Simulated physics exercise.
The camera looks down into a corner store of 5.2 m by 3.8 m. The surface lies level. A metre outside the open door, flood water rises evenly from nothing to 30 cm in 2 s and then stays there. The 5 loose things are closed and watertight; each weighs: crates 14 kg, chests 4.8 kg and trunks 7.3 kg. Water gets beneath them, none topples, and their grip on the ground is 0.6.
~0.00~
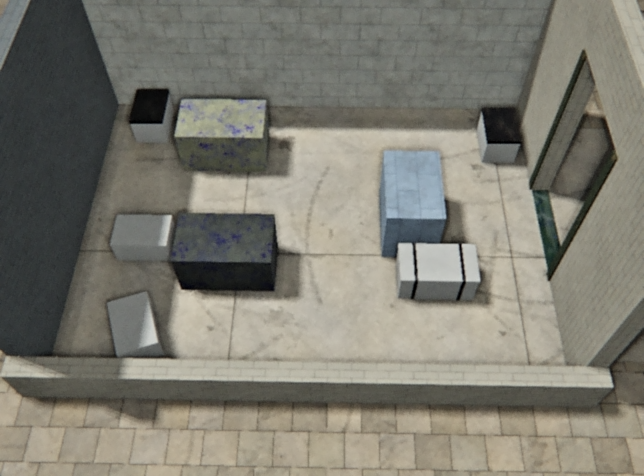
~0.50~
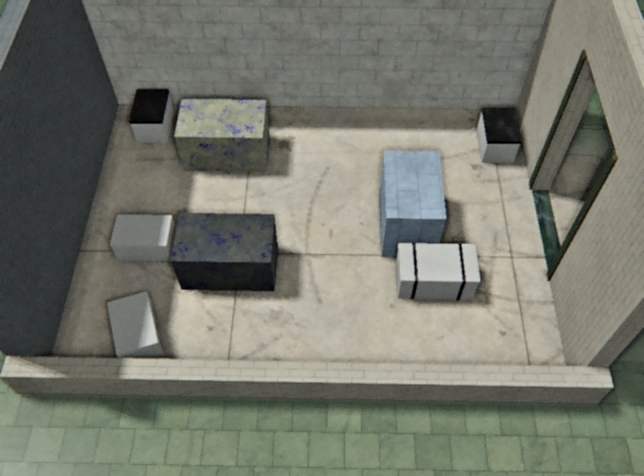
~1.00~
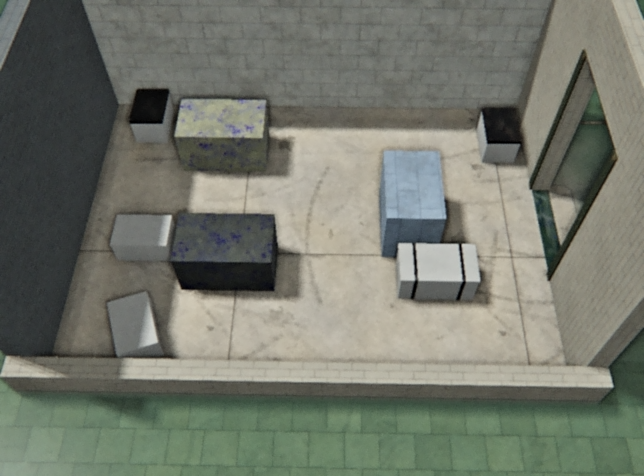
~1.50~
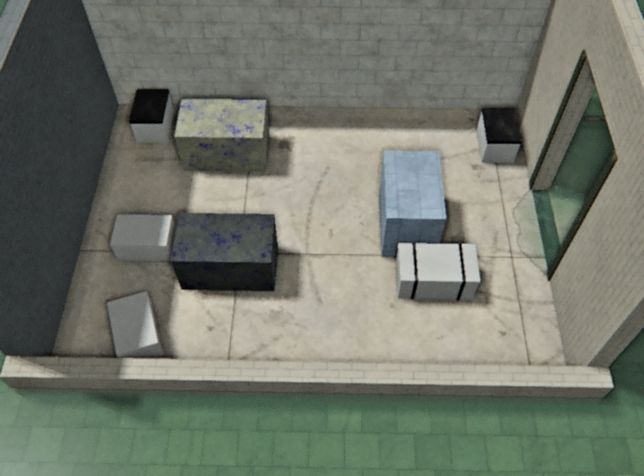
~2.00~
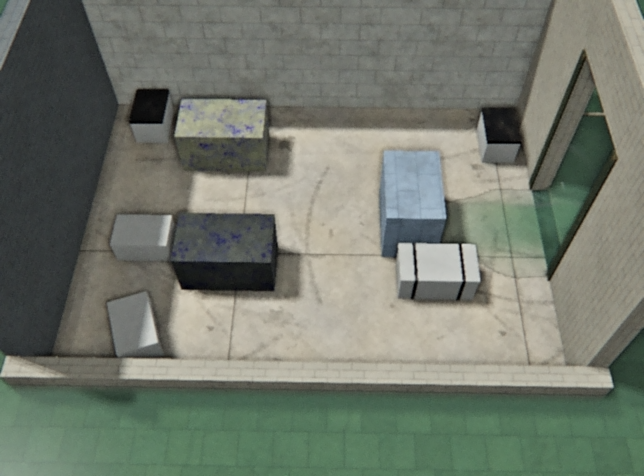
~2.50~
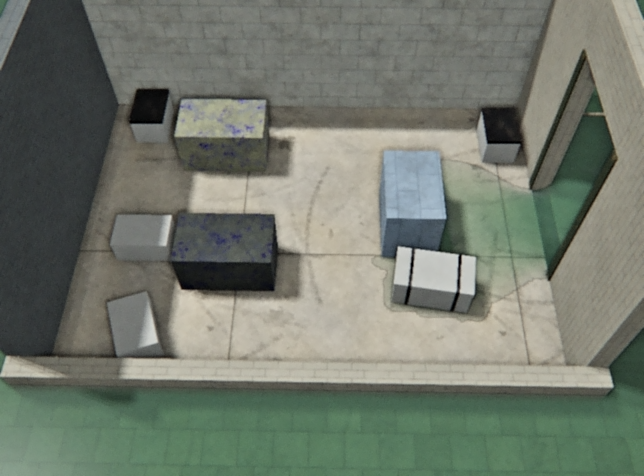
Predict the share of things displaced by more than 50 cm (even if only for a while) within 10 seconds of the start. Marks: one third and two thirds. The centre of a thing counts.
That comes to two thirds or more.
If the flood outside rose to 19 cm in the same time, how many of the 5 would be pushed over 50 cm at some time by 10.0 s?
Then 3.
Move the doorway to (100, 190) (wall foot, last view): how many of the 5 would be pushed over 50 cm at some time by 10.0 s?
In that case 4 of them.
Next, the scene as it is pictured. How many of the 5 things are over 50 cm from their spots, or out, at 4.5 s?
1 of them.
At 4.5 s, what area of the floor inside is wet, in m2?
Roughly 12.0 m2.
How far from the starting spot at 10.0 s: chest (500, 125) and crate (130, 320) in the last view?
In turn: 20 cm, 200 cm.
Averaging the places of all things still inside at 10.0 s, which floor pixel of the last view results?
Around (312, 211).
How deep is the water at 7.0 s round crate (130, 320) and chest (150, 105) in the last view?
About 11 and 4 cm.
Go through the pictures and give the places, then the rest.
A trunk at (439, 262) rests on the ground; a crate at (132, 322), on the bottom; water covers 0.0 m2; 0 of 5 have shifted, in the first frame.
A trunk at (439, 262) rests on the ground; a crate at (132, 322), on the bottom; water covers 0.0 m2; 0 of 5 have shifted, in the second frame.
A trunk at (439, 262) rests on the ground; a crate at (132, 322), on the bottom; 0.0 m2 under water; 0 of 5 have shifted, in the third frame.
A trunk at (439, 262), on the bottom; a crate at (132, 322) rests on the ground; 0.2 m2 under water; 0 of 5 have shifted, in the fourth frame.
A trunk at (439, 262) rests on the ground; a crate at (132, 322) rests on the ground; water covers 1.1 m2; 0 of 5 have shifted, in the fifth frame.
A trunk at (435, 270), on the bottom, 12 cm from its start; a crate at (132, 322) rests on the ground; 2.3 m2 under water; 1 of 5 have shifted, in the sixth frame.
After 3.5 s 1 of 5 are over 50 cm from their spots; 1 afloat.
After 4.5 s 1 of 5 are over 50 cm from their spots; 1 afloat.
After 7.0 s 3 of 5 are over 50 cm from their spots; 4 afloat.
After 10.0 s 4 of 5 are over 50 cm from their spots, and 4 have been at some point; 5 afloat.
